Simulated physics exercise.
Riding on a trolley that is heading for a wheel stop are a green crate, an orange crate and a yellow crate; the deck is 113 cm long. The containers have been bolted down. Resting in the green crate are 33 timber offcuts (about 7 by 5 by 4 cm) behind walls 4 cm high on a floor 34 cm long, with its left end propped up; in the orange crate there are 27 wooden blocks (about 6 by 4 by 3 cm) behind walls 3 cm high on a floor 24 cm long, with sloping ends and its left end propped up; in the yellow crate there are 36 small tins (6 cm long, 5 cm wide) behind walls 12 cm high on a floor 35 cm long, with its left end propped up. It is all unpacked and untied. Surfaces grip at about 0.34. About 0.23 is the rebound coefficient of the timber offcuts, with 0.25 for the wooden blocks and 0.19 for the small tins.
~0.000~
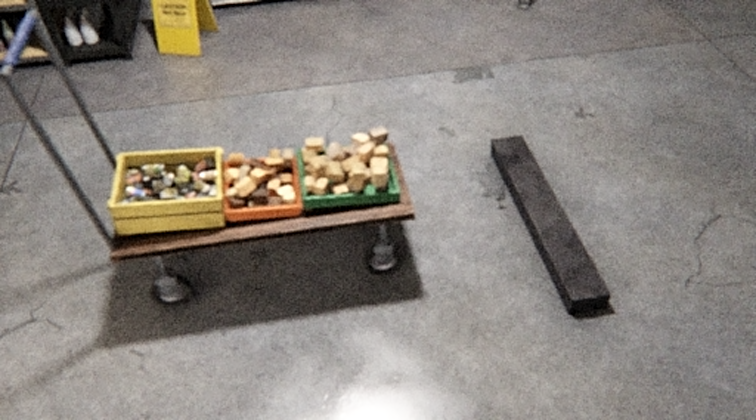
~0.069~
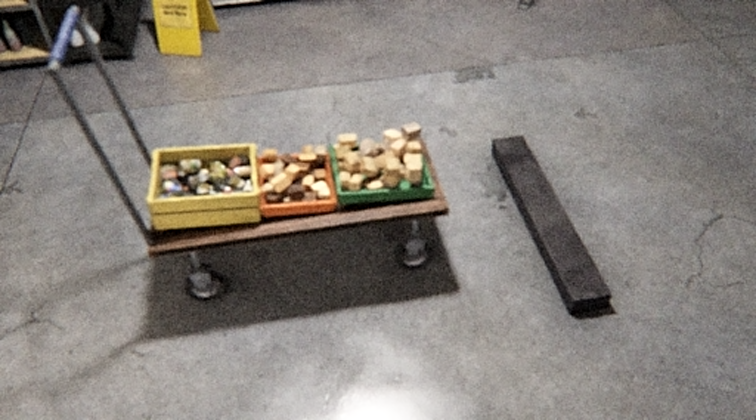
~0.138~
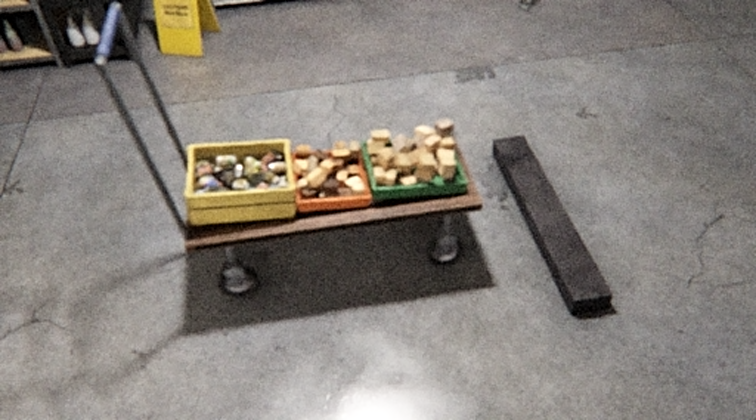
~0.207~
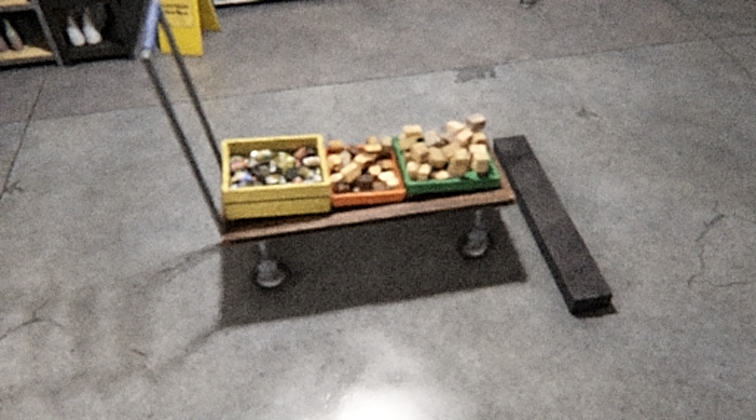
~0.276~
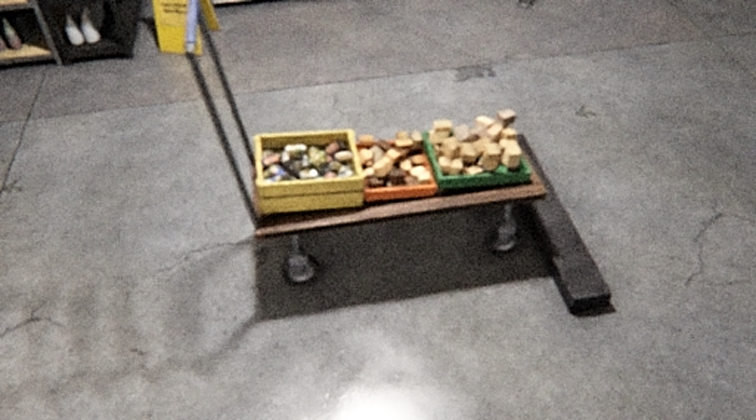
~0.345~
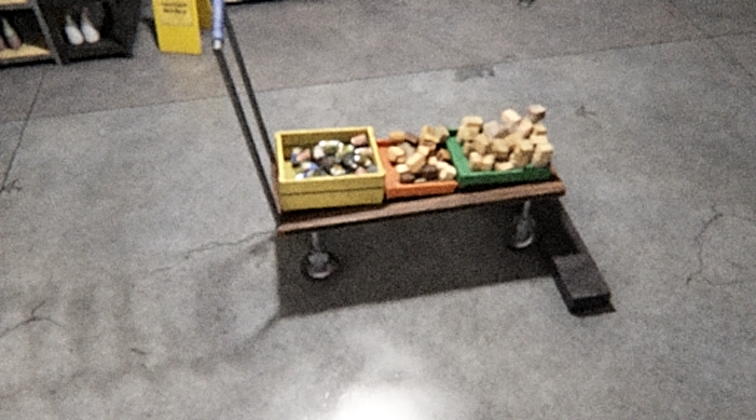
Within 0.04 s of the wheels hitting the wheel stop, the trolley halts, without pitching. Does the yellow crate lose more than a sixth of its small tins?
No.
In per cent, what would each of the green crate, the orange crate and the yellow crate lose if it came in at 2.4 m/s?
Then the green crate sheds 50 per cent of its load, the orange crate 20 per cent, and the yellow crate 10 per cent.
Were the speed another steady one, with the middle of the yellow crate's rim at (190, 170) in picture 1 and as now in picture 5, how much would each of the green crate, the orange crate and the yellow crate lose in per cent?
Result - green crate: 40 per cent; orange crate: 20 per cent; yellow crate: 0 per cent.
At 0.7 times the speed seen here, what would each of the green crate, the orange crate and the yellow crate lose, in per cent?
Green crate 30, orange crate 10, yellow crate 0 per cent.
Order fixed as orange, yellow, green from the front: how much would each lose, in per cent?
Then green crate 10, orange crate 30, yellow crate 0 per cent.
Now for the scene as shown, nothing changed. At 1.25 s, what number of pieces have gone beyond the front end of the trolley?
About 10.
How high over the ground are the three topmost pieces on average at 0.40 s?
Close to 56 cm up.
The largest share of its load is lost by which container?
That would be the green crate.
After 0.40 s, green crate 26 in, 7 out, orange crate 26 in, 1 out and yellow crate 36 in, 0 out.
After 0.52 s, green crate 22 in, 11 out, orange crate 23 in, 4 out and yellow crate 35 in, 1 out.
After 0.75 s, green crate 22 in, 11 out, orange crate 22 in, 5 out and yellow crate 34 in, 2 out.
Outcome (at 1.25 s), green crate 21 in, 12 out, orange crate 22 in, 5 out and yellow crate 34 in, 2 out. Asked share, 2 of 36, 6 per cent.
